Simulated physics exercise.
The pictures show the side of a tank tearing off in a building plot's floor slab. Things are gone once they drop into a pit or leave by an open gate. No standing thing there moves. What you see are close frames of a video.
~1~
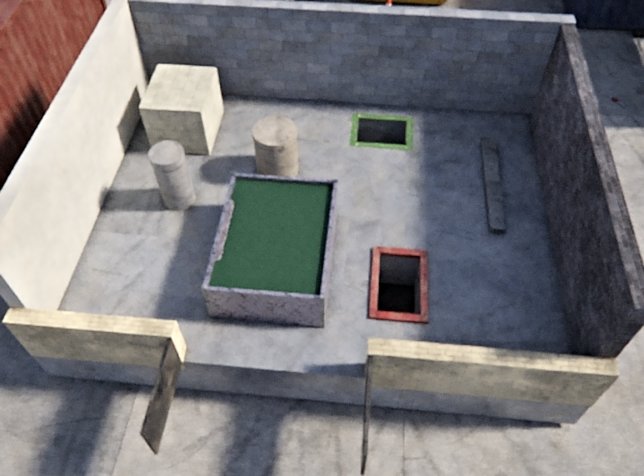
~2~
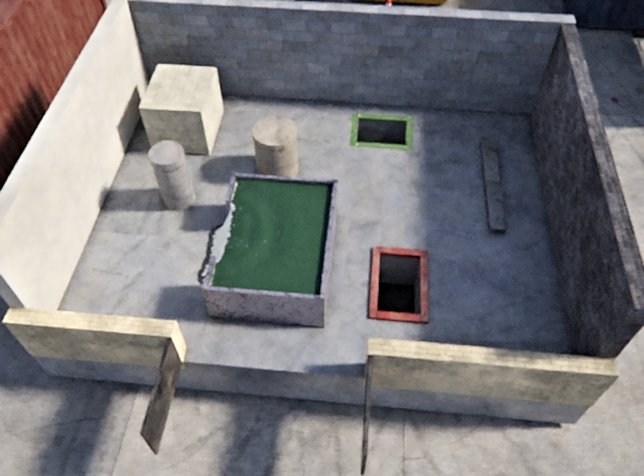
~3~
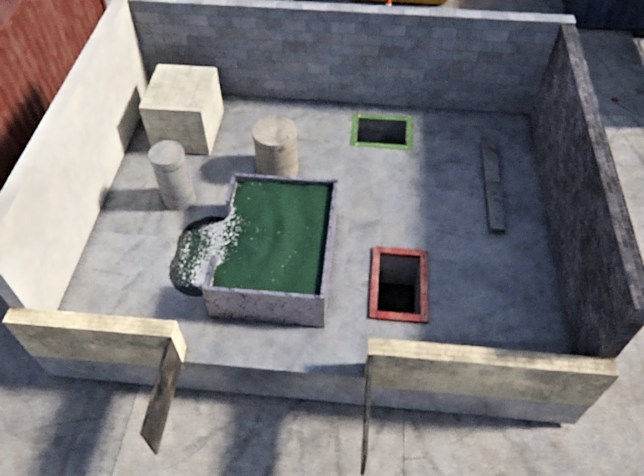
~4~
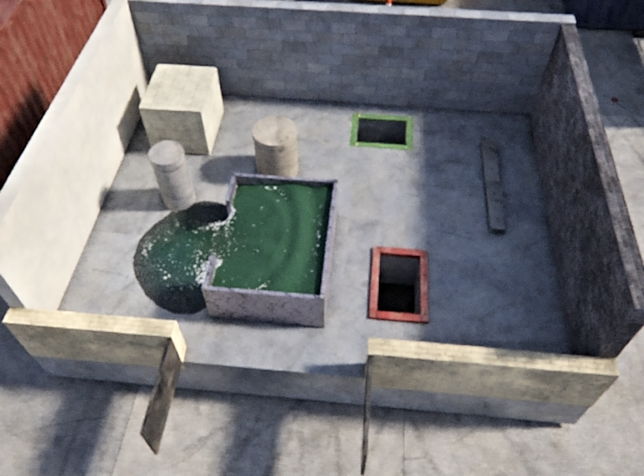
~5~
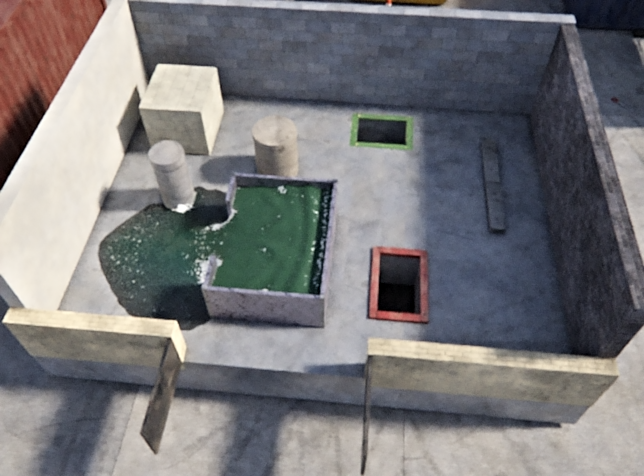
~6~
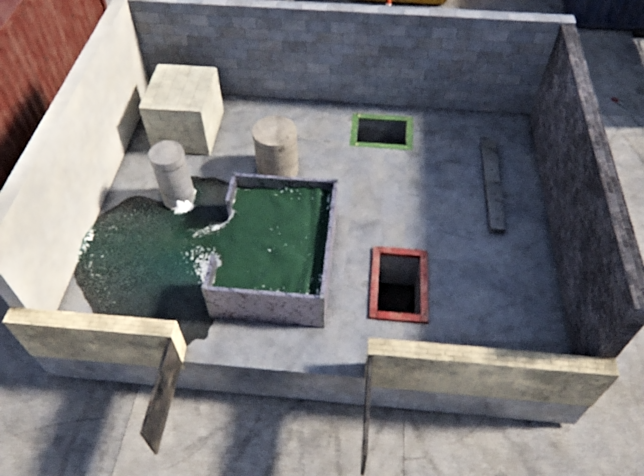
To begin with, a square tank of green water stands whole and still inside a walled concrete plot. Its left side tears open and water pours out, foaming onto the floor. The dark pool spreads leftward, reaches around the grey cylinder's base, and extends close to the pale left wall.
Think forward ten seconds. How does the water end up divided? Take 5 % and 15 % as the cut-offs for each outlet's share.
Gate: Five to fifteen per cent, green pit: Five to fifteen per cent, red pit: Beneath five per cent.
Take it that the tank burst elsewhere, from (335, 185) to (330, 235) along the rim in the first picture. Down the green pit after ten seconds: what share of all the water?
Share to the green pit: 20 in a hundred.
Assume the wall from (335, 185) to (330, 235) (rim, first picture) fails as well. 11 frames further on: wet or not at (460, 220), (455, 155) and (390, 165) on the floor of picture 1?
Note, points one to three: Reached and soaked / reached and soaked / reached and soaked.
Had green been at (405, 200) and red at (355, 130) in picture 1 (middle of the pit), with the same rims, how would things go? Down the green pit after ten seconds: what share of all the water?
Note: Green pit, 2 percent.
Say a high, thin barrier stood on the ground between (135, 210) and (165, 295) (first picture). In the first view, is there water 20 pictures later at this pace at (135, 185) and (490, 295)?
As listed: Covered, clear.
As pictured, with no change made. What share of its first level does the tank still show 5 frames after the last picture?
Around 64 in a hundred, give or take.
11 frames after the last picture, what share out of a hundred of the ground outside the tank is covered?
25 %, roughly.
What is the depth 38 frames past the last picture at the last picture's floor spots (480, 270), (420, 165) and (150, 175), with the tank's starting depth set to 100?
First spot 0 %, second 2 %, third 14 %.
A moment on, water covers 20 % of the floor; the gate 0 %, the green pit 0 %, the red pit 0 %.
Next, water covers 25 % of the floor; the gate 0 %, the green pit 0 %, the red pit 0 %.
Then, water covers 40 % of the floor; the gate 1 %, the green pit 0 %, the red pit 0 %.
Later, water covers 60 % of the floor; the gate 6 %, the green pit 3 %, the red pit 0 %.
In the end, water covers 85 % of the floor; the gate 12 %, the green pit 10 %, the red pit 0 %.
